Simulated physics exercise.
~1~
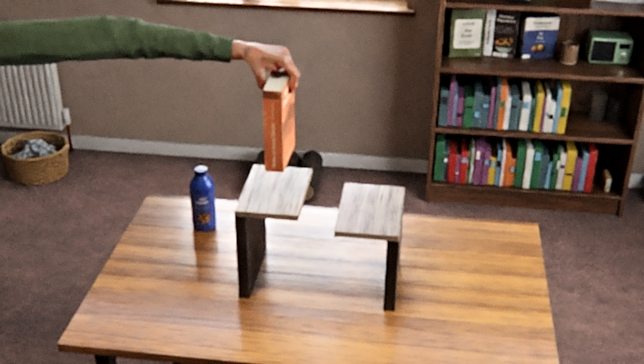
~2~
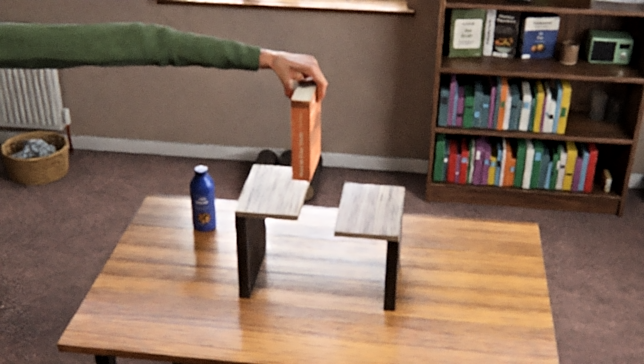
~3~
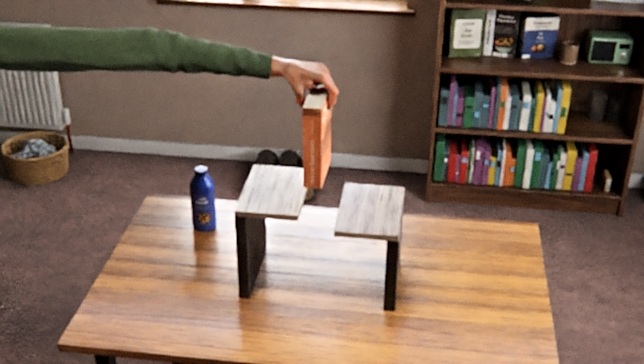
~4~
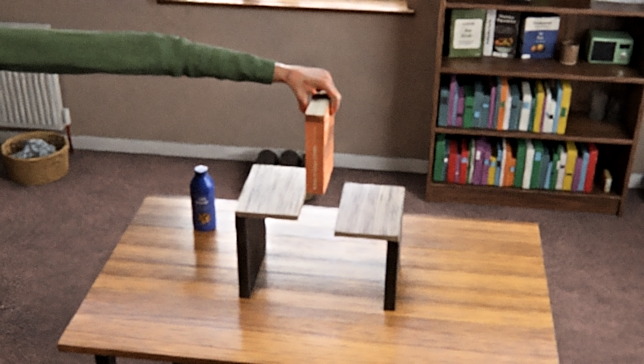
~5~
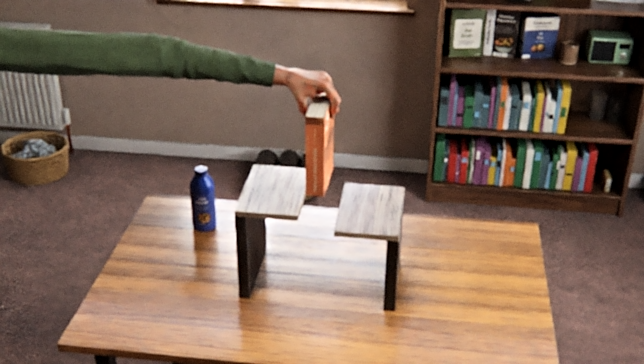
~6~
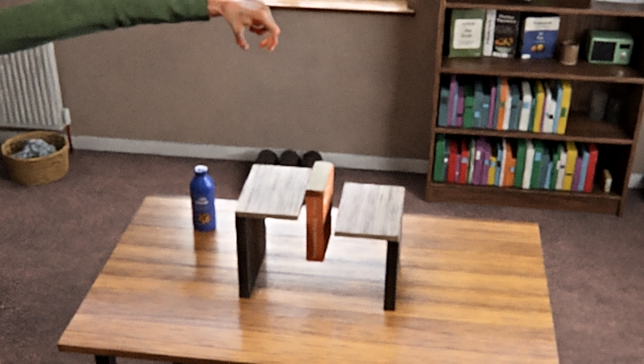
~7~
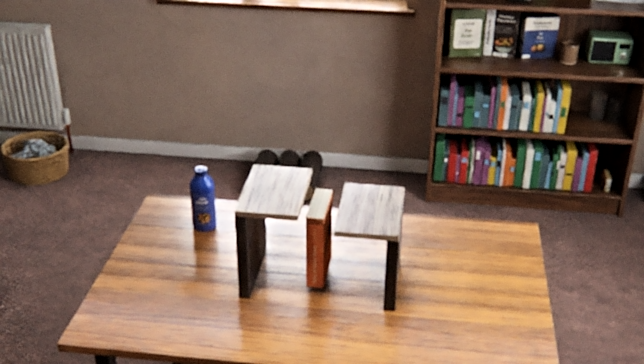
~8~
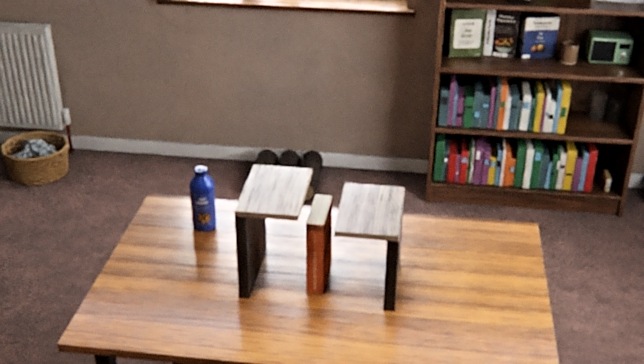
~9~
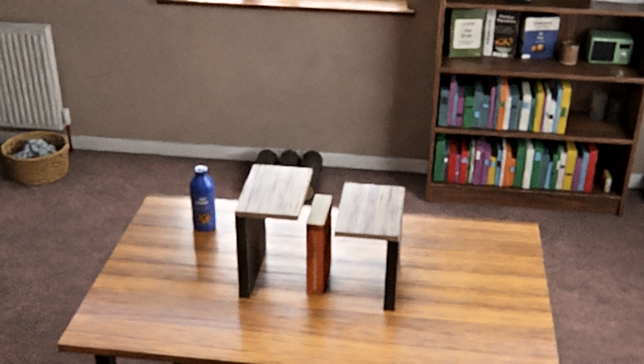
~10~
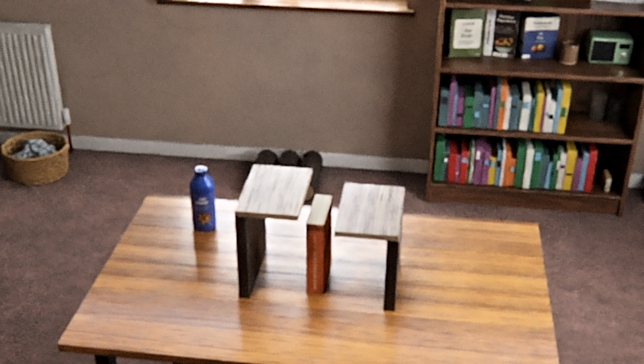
On a wooden table, a hand releases an orange book, which drops upright between two stands.
